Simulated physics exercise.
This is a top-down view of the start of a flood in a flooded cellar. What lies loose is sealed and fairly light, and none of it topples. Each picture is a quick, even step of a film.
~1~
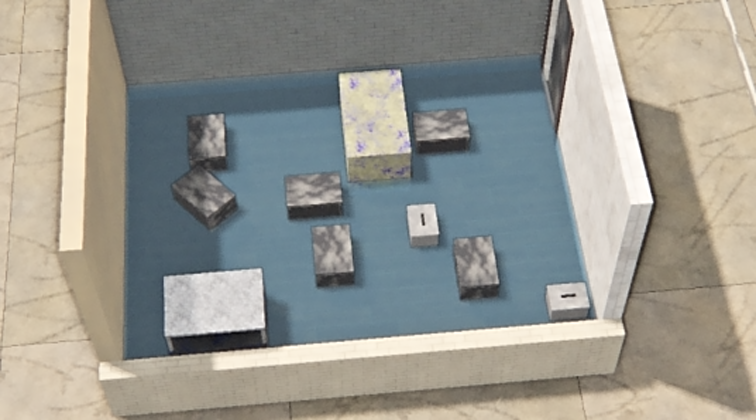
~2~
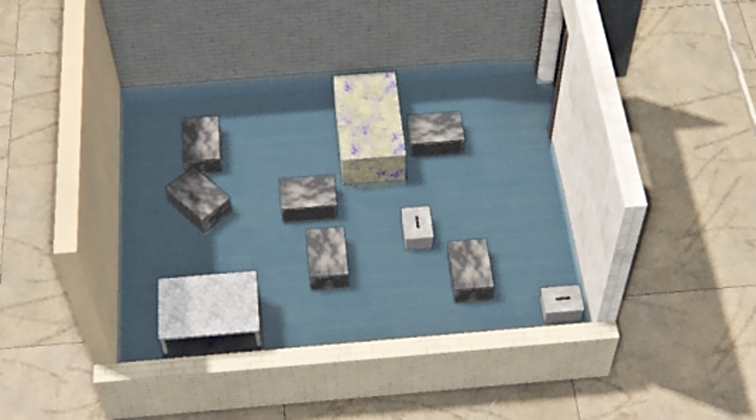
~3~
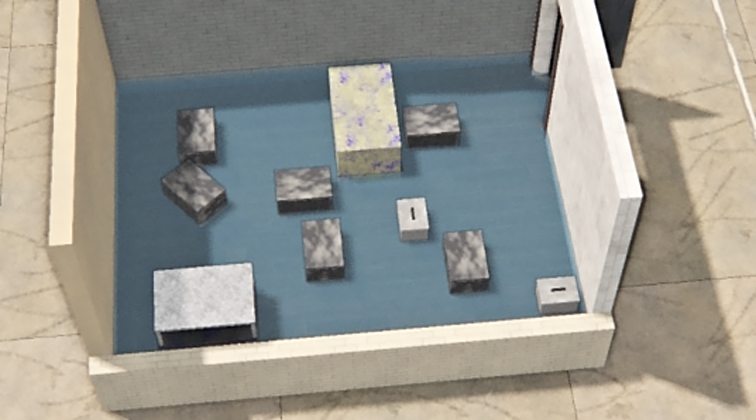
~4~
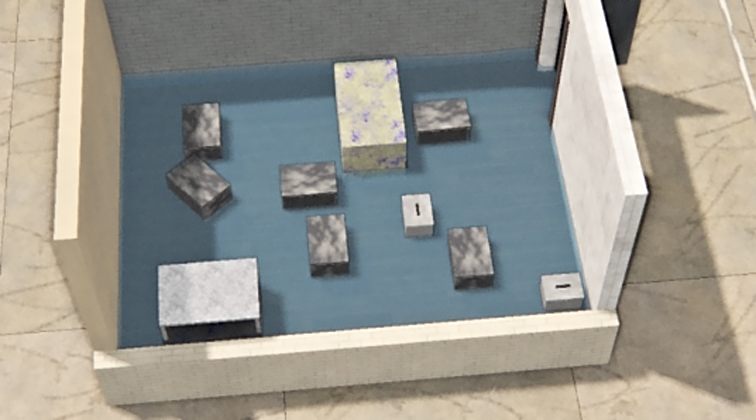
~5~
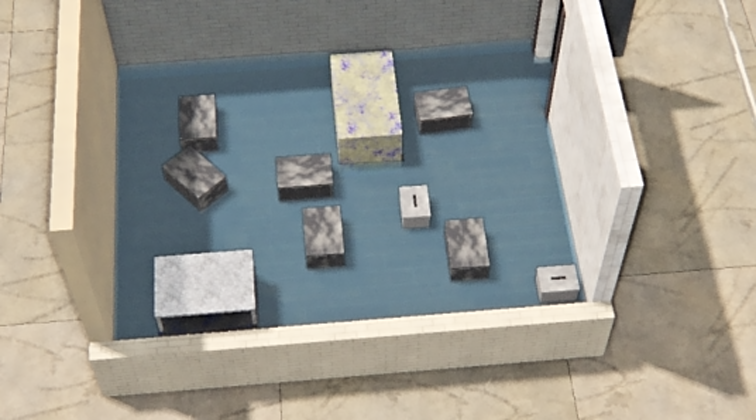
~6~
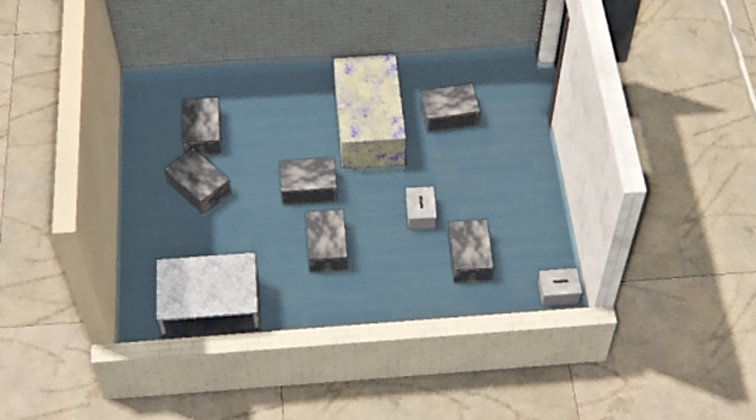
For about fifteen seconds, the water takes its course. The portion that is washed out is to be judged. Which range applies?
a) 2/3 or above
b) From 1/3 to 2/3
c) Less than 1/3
The answer is b.
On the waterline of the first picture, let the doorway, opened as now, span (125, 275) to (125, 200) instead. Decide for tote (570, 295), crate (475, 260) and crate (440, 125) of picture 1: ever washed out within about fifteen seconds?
Per item as listed - not lost, not lost, not lost.
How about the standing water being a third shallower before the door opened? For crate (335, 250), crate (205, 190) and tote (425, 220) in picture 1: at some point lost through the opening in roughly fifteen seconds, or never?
Outcomes, first to last: Kept back, kept back, departed.
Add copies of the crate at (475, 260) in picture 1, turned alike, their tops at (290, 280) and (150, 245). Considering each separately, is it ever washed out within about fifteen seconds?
Well, the first one never leaves, but the second one never leaves.
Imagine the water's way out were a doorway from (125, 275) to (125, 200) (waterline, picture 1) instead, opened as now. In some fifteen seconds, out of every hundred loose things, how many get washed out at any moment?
Estimated share: Around 60 %.
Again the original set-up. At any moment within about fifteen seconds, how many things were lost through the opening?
Exactly 4.
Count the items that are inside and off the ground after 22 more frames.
The total here is 5.
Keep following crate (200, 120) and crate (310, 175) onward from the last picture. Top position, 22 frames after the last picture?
Look for them around (240, 125) and (485, 122).
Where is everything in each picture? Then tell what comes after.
A crate at (441, 125) floats; a tote at (423, 220), afloat; 0 of 8 have shifted, in the first picture.
A crate at (436, 127), afloat; a tote at (417, 223), afloat; 0 of 8 have shifted, in the second picture.
A crate at (432, 119), afloat; a tote at (413, 214) floats; 0 of 8 have shifted, in the third picture.
A crate at (442, 115) floats, close to its start; a tote at (418, 210) floats; 1 of 8 have shifted, in the fourth picture.
A crate at (444, 103) floats, close to its start; a tote at (415, 201), afloat; 1 of 8 have shifted, in the fifth picture.
A crate at (450, 101) floats, close to its start; a tote at (421, 203) floats, close to its start; 3 of 8 have shifted, in the sixth picture.
A moment on, 0 of 8 are out; 8 afloat.
Next, 1 of 8 are out; 7 afloat.
Later, 3 of 8 are out; 5 afloat.
In the end, 4 of 8 are out; 4 afloat.
